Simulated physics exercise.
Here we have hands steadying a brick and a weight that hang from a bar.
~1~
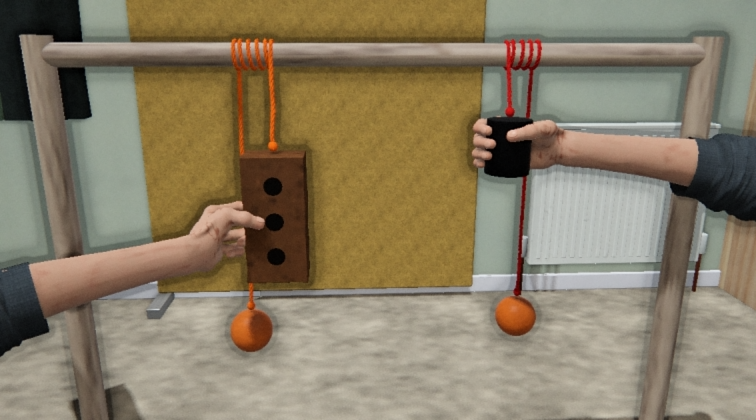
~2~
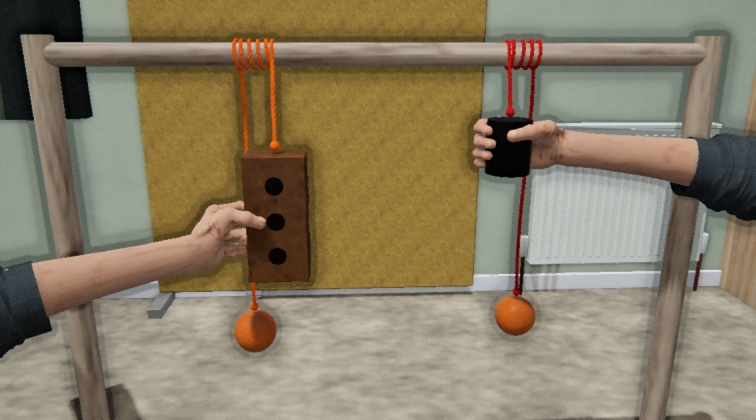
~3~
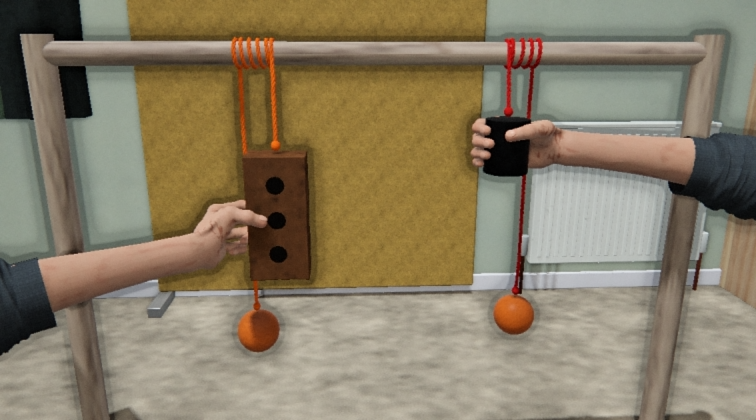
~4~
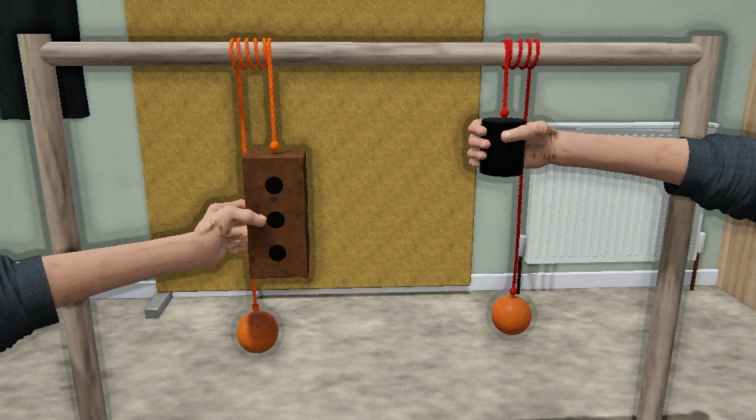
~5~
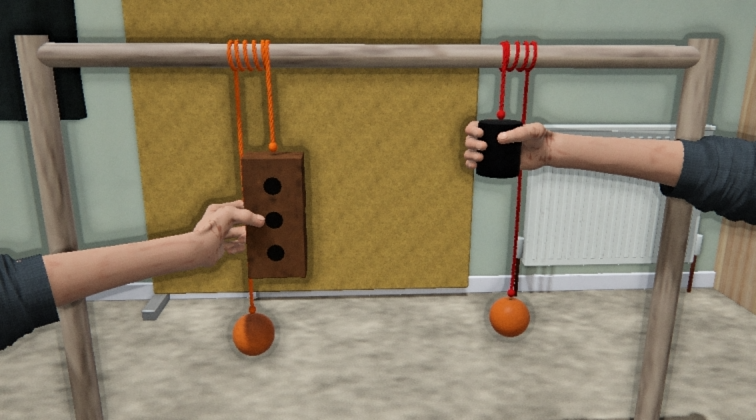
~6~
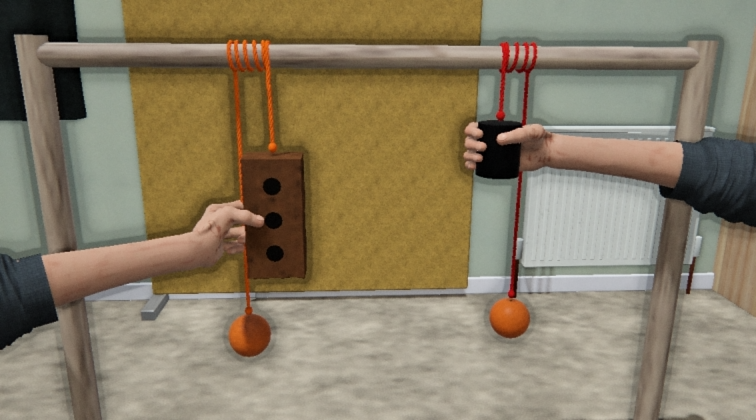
In a room with a wooden frame, one hand touches a hanging brick while another grips a black cylinder, each tied to a cord looped over the rail with an orange ball below; the left ball sways slightly, little else moves.
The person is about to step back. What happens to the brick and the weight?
As it turns out, the brick keeps its height, the weight stays hanging.
Then, 0.24 s later than the last view, brick in the air near (274, 210); weight in the air near (504, 114).
Then, 0.52 s later than the last view, brick in the air near (272, 208); weight in the air near (500, 133).
Then, 1.02 s later than the last view, brick in the air near (273, 206); weight in the air near (501, 135).
Finally, brick in the air near (272, 205); weight in the air near (499, 133). The brick stays hanging and the weight is held.
